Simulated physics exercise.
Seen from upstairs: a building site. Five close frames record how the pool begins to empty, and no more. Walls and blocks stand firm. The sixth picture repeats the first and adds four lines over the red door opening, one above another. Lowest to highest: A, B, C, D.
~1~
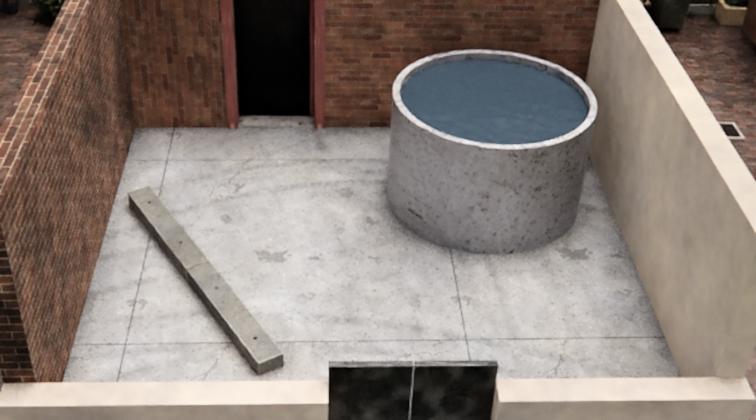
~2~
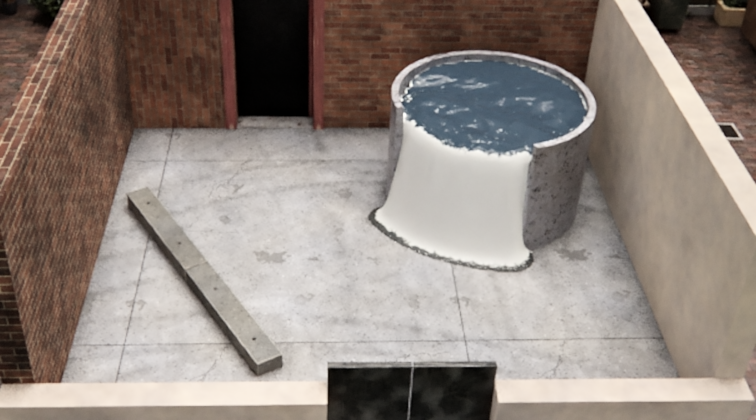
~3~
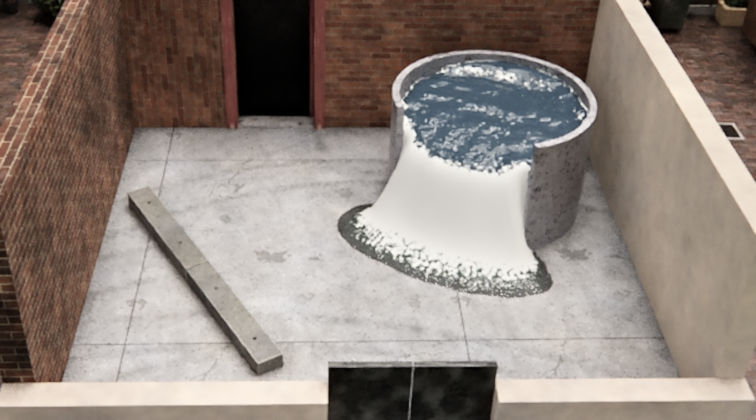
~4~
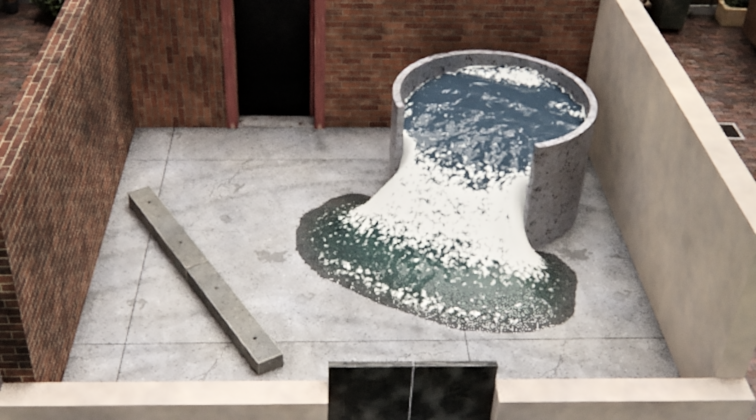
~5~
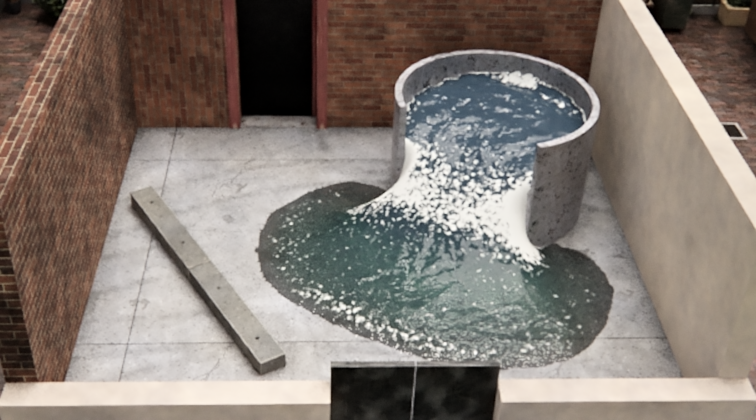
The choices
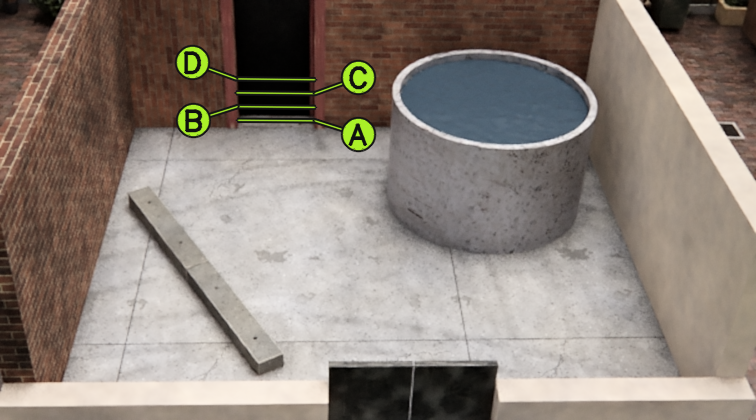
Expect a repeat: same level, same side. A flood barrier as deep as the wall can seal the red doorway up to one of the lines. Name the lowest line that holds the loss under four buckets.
Mark B just does it.
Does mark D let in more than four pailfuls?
No, that is safe.
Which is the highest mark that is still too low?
It is A.
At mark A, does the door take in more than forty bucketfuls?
No.
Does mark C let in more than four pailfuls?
No, not at all.
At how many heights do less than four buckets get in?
Three of them.
In lime, A at (276, 120); B at (276, 107); C at (275, 93); D at (275, 79); from the bottom up A, B, C, D.
With A, some 15 bucketfuls get in.
With B, nothing gets over.
With C, nothing gets over.
With D, nothing gets over.
